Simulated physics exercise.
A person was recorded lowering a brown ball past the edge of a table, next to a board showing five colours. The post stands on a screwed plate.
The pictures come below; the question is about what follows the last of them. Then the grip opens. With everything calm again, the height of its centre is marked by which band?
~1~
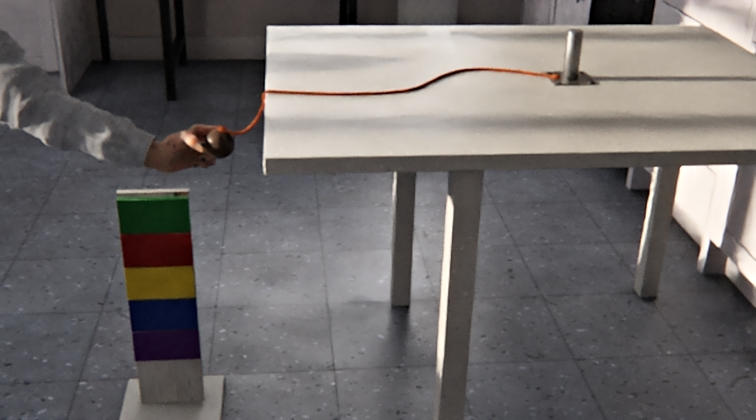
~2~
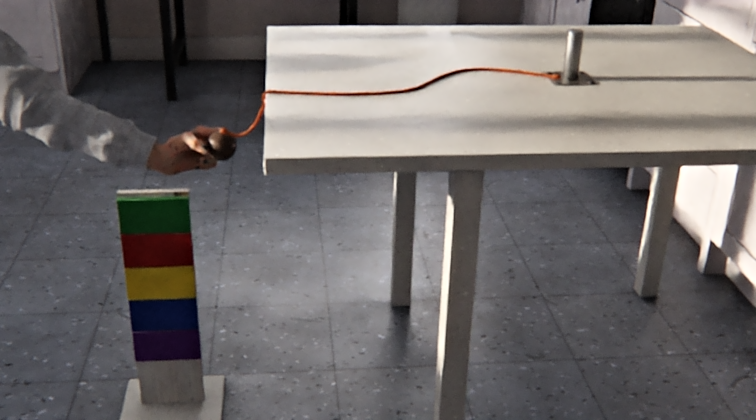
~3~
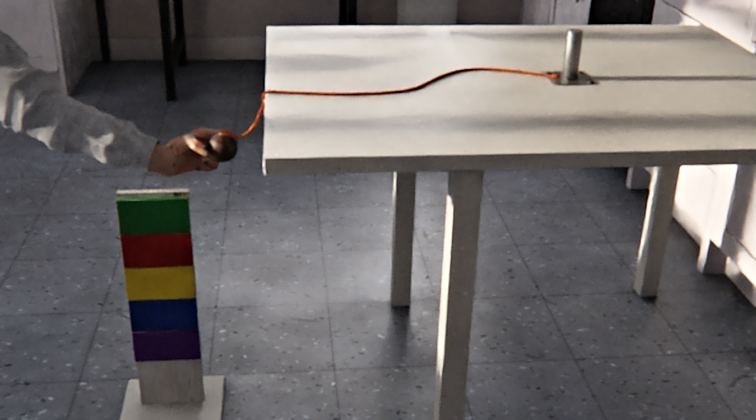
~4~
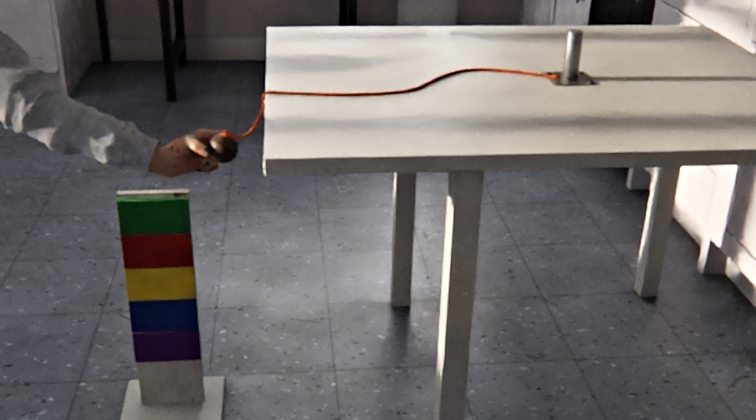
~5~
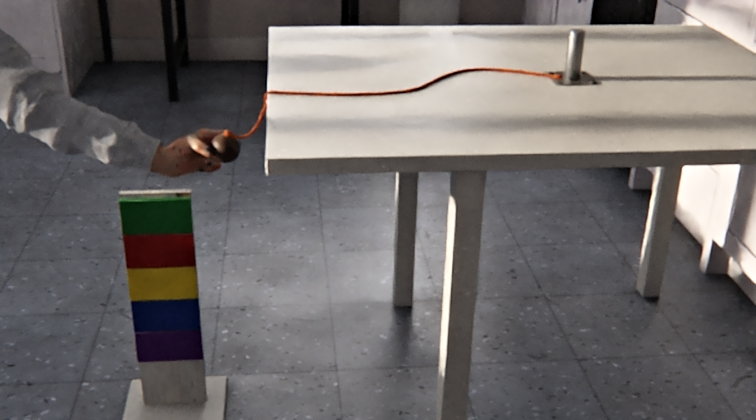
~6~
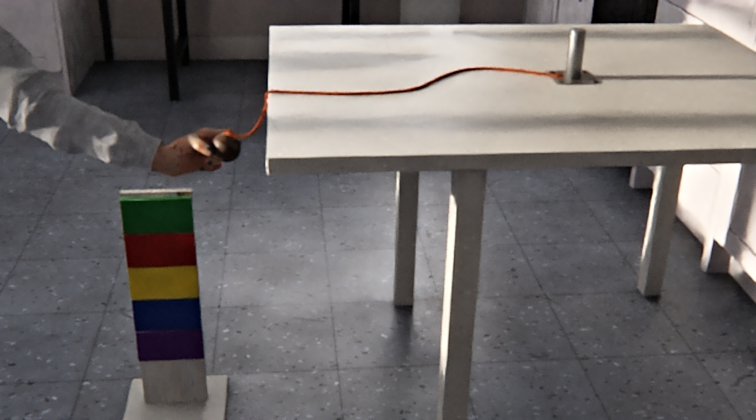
By the green band.
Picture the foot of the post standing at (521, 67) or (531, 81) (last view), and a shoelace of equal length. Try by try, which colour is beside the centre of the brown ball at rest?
Red; red.
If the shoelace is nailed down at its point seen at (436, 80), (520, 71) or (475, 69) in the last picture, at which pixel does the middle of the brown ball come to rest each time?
Taking them in turn, I'd expect around (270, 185), (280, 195) and finally (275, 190).
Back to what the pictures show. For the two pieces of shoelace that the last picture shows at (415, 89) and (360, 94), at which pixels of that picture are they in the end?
At (380, 85), then (323, 87).
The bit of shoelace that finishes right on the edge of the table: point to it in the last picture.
(300, 93), approximately.
Soon after, ball near (309, 201); level with green.
Then, ball near (288, 204); level with green.
At rest, ball near (280, 207); level with green. Its middle rests at the green band.
